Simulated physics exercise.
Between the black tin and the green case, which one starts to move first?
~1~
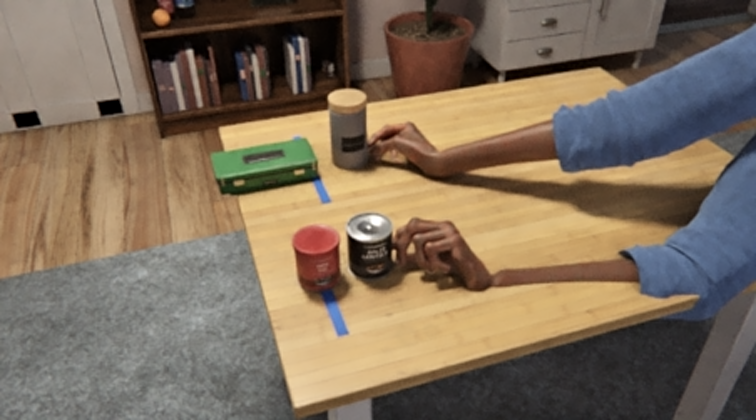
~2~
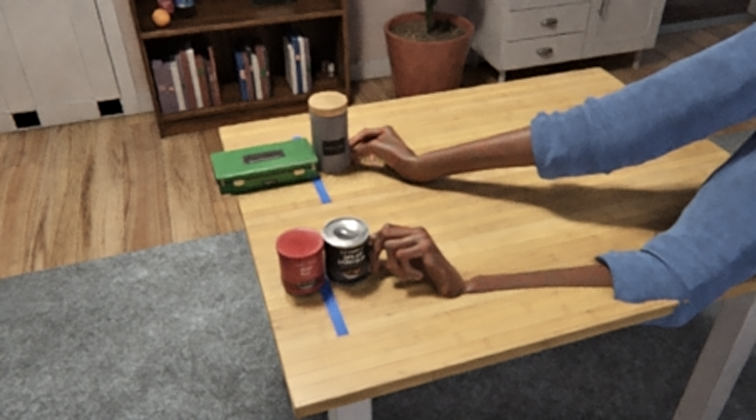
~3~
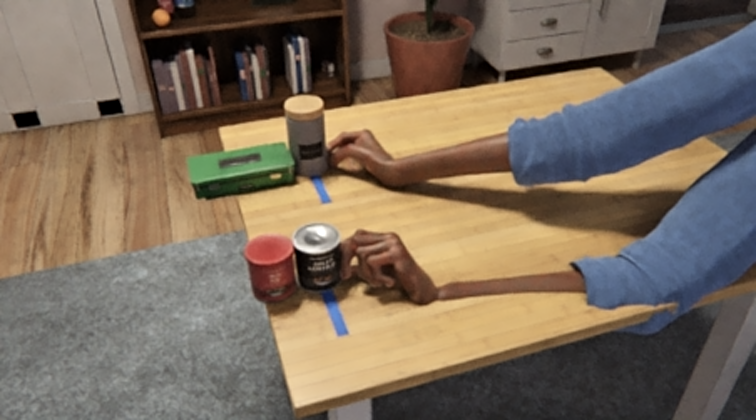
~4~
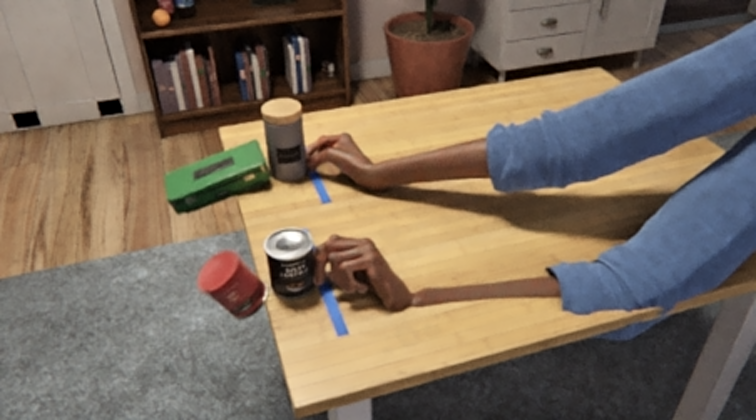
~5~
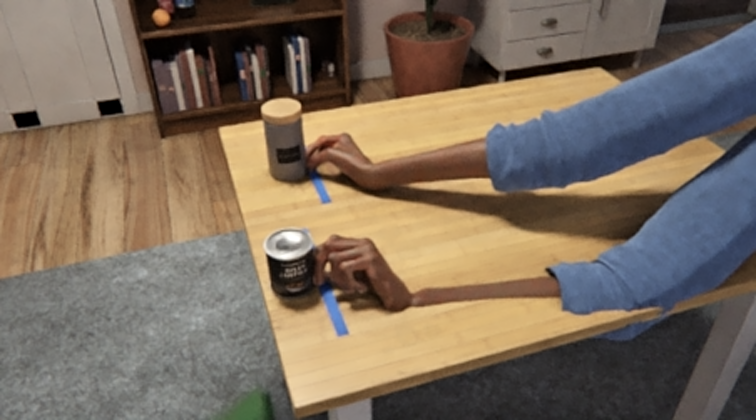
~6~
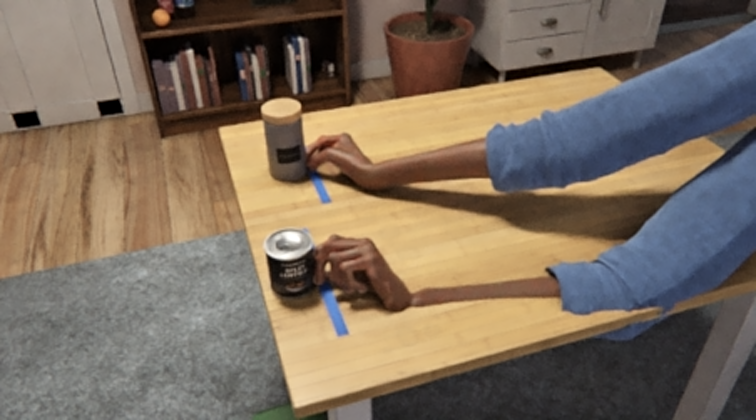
The black tin starts to move first, sliding left while the green case is still in its place. The green case begins moving left after that.
We see two hands push a black tin and a grey jar left across a wooden table, with a red tin and a green case ahead of them. The red tin and green case tip off the edge and fall, while the black tin and jar stay standing on the table.
